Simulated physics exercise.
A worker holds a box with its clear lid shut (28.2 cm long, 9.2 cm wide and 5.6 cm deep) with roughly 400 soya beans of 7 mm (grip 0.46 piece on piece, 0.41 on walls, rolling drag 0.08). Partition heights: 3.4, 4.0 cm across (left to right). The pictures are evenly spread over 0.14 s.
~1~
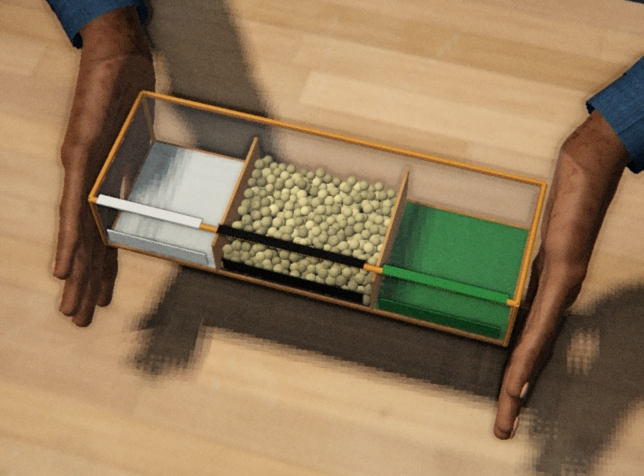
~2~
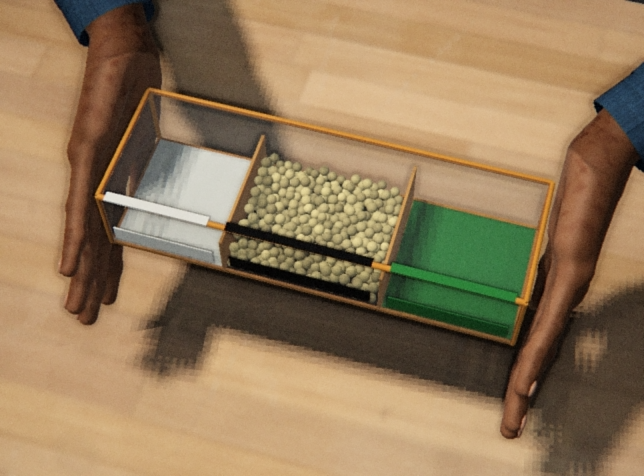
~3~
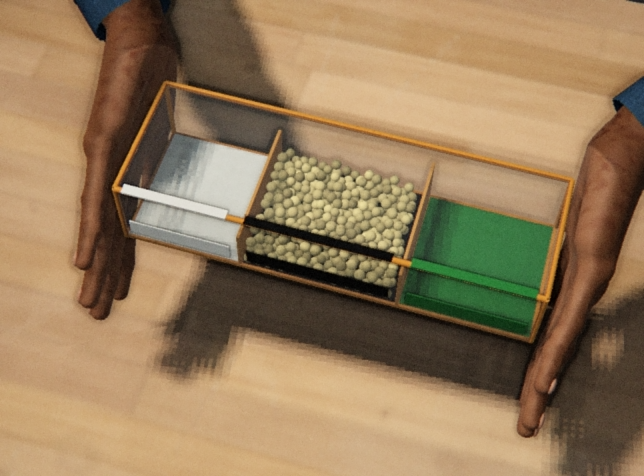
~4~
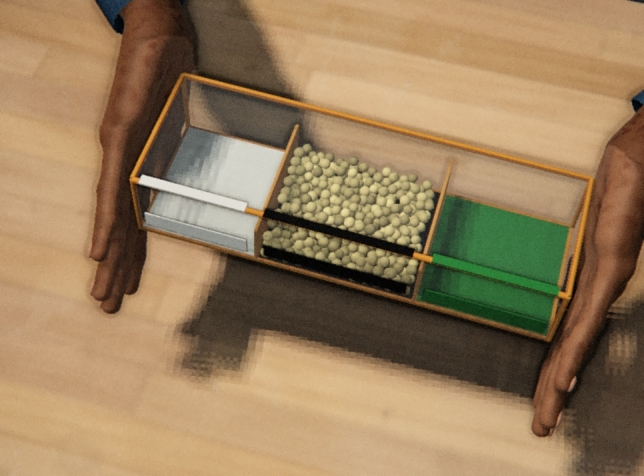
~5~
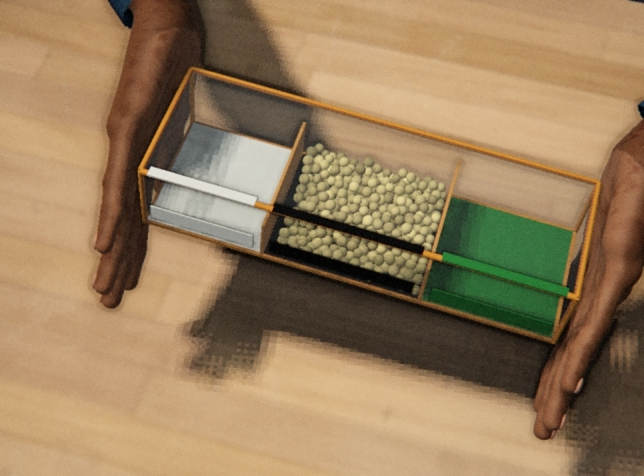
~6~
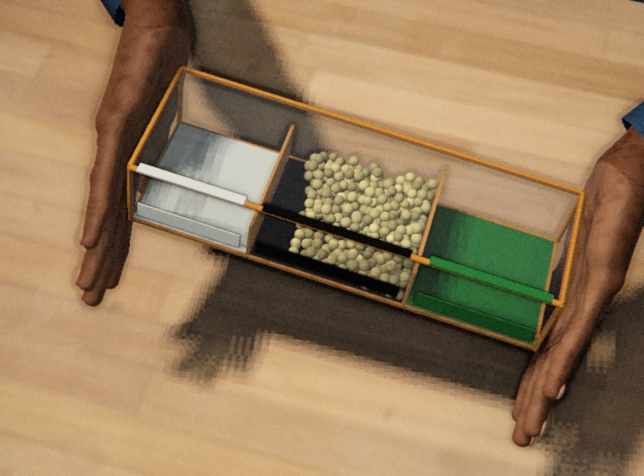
At the start, two hands hold a clear-lidded box with white, black and green sections, pale round beans filling the black middle one. The hands carry the box a short way right, then slightly back left as it tilts a little, and the beans bunch toward the right, baring some black floor.
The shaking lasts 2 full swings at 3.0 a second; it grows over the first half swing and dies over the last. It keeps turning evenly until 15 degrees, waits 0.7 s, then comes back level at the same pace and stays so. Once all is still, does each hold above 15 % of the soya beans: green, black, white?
In the green compartment: Under; in the black compartment: Over; in the white compartment: Under.
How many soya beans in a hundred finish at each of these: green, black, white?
Green 10; black 90; white 0.
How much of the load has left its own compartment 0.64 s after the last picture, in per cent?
About 10 per cent.
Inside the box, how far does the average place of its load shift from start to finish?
Some 2.0 cm.
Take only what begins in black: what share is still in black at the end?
Roughly 90 per cent.
Then, 0.35 s after the last picture, tilt 15 degrees; green 10 %, black 90 %; middle of all pieces near (385, 221).
Then, 0.64 s after the last picture, tilt 15 degrees; green 10 %, black 90 %; middle of all pieces near (337, 229).
Then, 0.91 s after the last picture, tilt 5 degrees; green 10 %, black 90 %; middle of all pieces near (345, 227).
Then, 1.16 s after the last picture, tilt 0 degrees; green 10 %, black 90 %; middle of all pieces near (347, 225).
In the end, green 10 %, black 90 %, white 0 %.
